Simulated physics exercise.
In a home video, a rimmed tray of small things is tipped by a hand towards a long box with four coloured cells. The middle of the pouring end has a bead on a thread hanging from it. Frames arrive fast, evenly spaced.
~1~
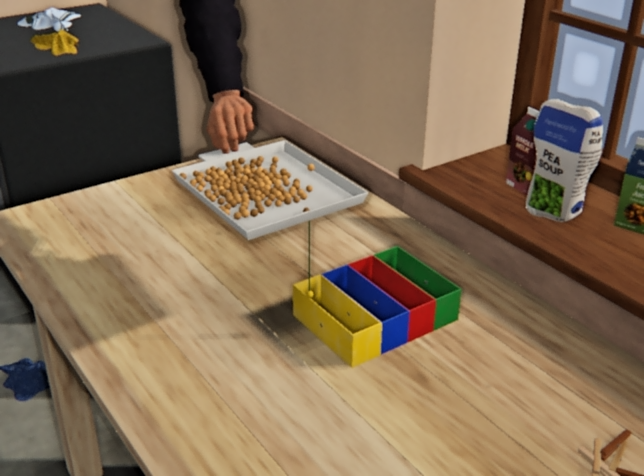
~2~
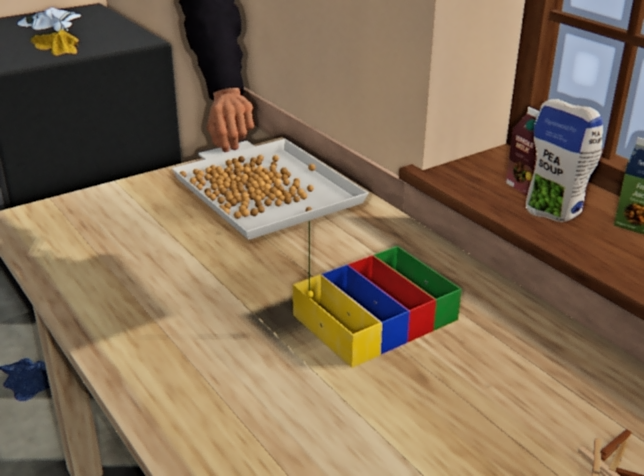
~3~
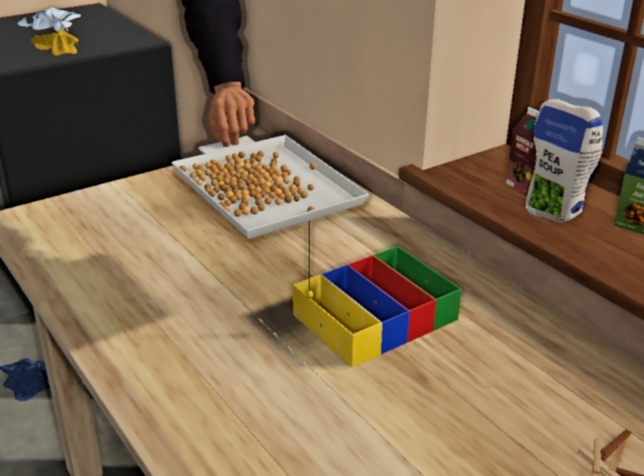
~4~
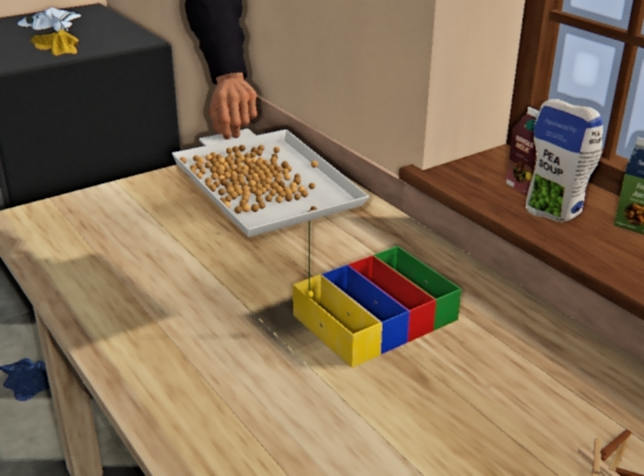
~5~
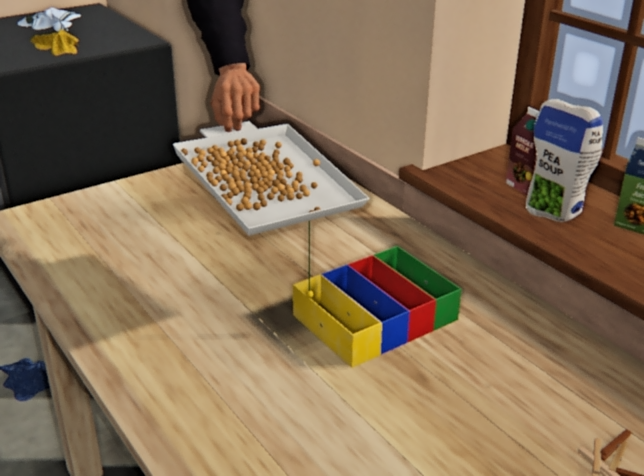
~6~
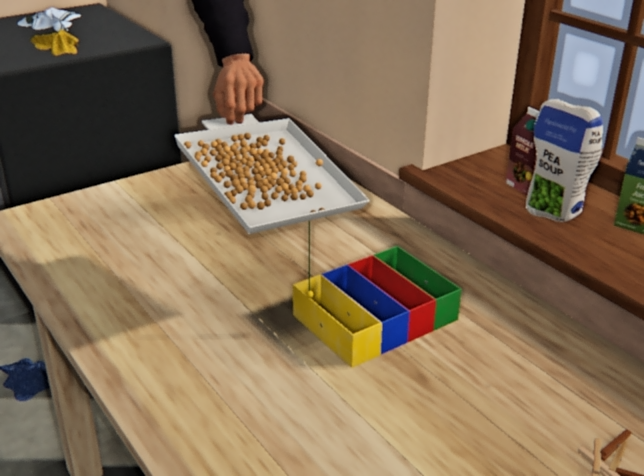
At first, a hand holds the far edge of a level white tray of small round beads, near a box with yellow, blue, red and green cells. The hand then gradually raises that edge, tilting the tray lowest at its right corner. A few beads shift, then all of them are moving.
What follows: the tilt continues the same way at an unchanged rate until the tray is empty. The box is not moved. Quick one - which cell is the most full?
The blue one is.
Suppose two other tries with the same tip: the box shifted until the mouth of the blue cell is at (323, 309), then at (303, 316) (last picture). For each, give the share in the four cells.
Some 90 percent, followed by some 70 percent.
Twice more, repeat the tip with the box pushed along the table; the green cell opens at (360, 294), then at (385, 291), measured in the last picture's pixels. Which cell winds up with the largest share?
So the first one goes to green and the second to that green cell.
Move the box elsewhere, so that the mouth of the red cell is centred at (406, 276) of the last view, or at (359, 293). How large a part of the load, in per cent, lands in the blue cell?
It would be near 40 per cent first and near 10 per cent second.
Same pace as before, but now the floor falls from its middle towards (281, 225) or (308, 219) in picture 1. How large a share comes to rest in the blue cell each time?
It comes to about 0 per cent the first time and about 10 per cent the second.
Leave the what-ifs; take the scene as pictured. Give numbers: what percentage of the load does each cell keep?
Yellow cell: Roughly 20; blue cell: Roughly 60; red cell: Roughly 20; green cell: Roughly 0.
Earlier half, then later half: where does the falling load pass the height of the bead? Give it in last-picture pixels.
It goes through near (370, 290) first, then near (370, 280).
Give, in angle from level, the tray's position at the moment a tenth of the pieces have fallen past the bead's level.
50°.
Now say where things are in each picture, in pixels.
The first frame shows corners of the pouring end (248, 229) and (363, 192), level; middle of the load (254, 185), round wooden beads; bead on its thread (309, 294); yellow cell (367, 342); blue cell (395, 330); red cell (422, 318); green cell (447, 307).
The second frame shows corners of the pouring end (248, 228) and (363, 193), level; middle of the load (254, 184).
The third frame shows corners of the pouring end (249, 228) and (363, 194), tipped barely, lowest at the right corner; middle of the load (254, 181).
The fourth frame shows corners of the pouring end (250, 226) and (364, 195), tipped a little, lowest at the right corner; middle of the load (255, 177).
The fifth frame shows corners of the pouring end (250, 225) and (364, 197), tipped a little, lowest at the right corner; middle of the load (256, 173), just a few on the move.
The sixth frame shows corners of the pouring end (251, 224) and (364, 199), tipped clearly, lowest at the right corner; middle of the load (260, 170), every one on the move; yellow cell (367, 342); blue cell (395, 330); red cell (422, 318); green cell (447, 307).
Just after the last frame, tray tipped steeply; roughly two thirds on the tray; about a tenth in the blue cell; about a tenth in the red cell; just a few in the yellow cell; about a tenth falling or outside the box.
A moment on, tray tipped past a quarter turn; roughly half in the blue cell; roughly a quarter in the red cell; roughly a quarter in the yellow cell; just a few in the green cell; about a tenth falling or outside the box.
Further on, tray tipped past a quarter turn; roughly half in the blue cell; roughly a quarter in the red cell; roughly a quarter in the yellow cell; just a few in the green cell; about a tenth falling or outside the box.
When it is over, tray tipped past a quarter turn; roughly half in the blue cell; roughly a quarter in the red cell; roughly a quarter in the yellow cell; just a few in the green cell; about a tenth outside the box.
